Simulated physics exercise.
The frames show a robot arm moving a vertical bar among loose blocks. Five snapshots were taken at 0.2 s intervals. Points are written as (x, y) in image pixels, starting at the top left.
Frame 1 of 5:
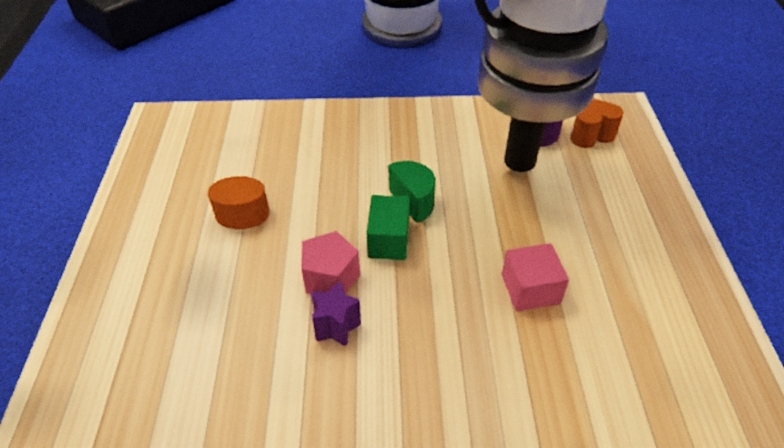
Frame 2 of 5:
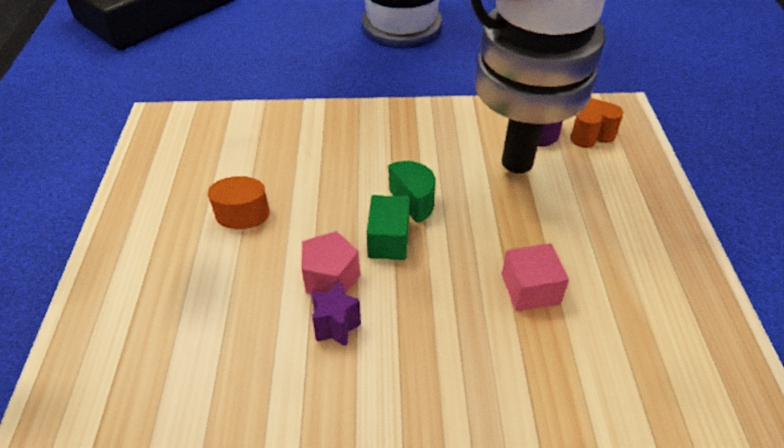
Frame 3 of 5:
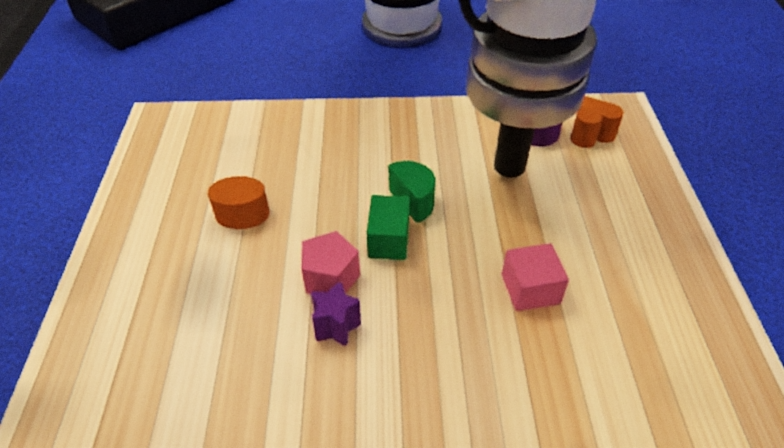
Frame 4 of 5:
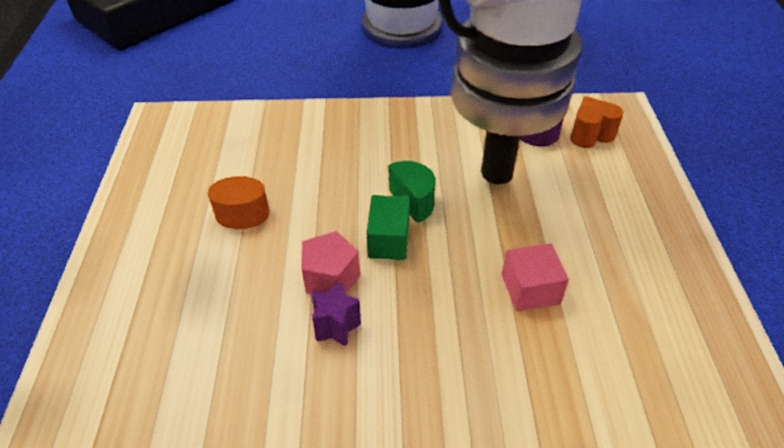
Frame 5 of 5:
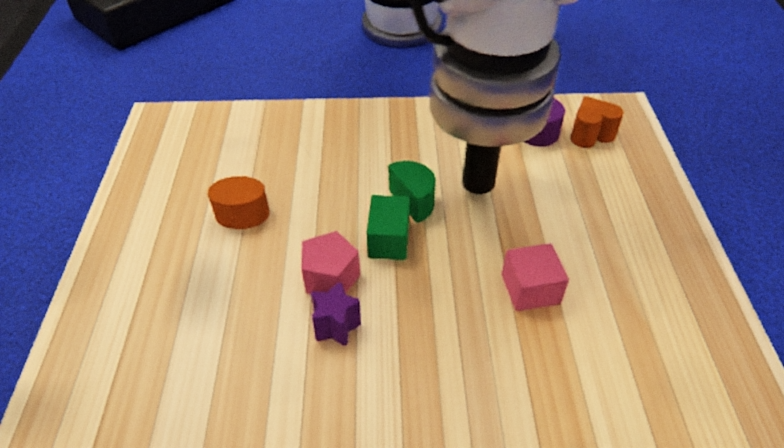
A robot arm with a silver collar and a black vertical bar hangs over a striped wooden board on a blue surface, seen from above at an angle. An orange round block sits left, green blocks, a pink pentagon and a purple star near the middle, a pink block right, and purple and orange pieces behind. The bar slides slightly left and nearer, while the blocks stay still.
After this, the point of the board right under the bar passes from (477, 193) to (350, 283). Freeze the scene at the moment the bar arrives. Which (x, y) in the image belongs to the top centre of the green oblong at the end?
Just about (343, 220).
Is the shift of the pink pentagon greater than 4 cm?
Answer: No.
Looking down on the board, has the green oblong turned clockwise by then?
The answer is yes.
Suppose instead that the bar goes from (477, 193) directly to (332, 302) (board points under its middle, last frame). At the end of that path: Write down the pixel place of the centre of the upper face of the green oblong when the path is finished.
The middle of its upper face will lie at (351, 220).
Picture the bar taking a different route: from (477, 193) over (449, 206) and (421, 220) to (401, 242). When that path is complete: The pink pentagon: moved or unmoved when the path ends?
Stays where it is.
What follows on the original path. One third of the way, bar at (439, 211); green oblong at (385, 215); green half-round block at (409, 176), turned 15° clockwise.
Two thirds of the way, bar at (396, 241); pink pentagon at (318, 256), turned 15° anticlockwise; green oblong at (358, 221), turned 15° clockwise; green half-round block at (408, 176), turned 15° clockwise.
At the end, bar at (349, 274); pink pentagon at (296, 264); purple star-shaped block still; green oblong at (343, 220), turned 35° clockwise; green half-round block at (408, 176), turned 15° clockwise.
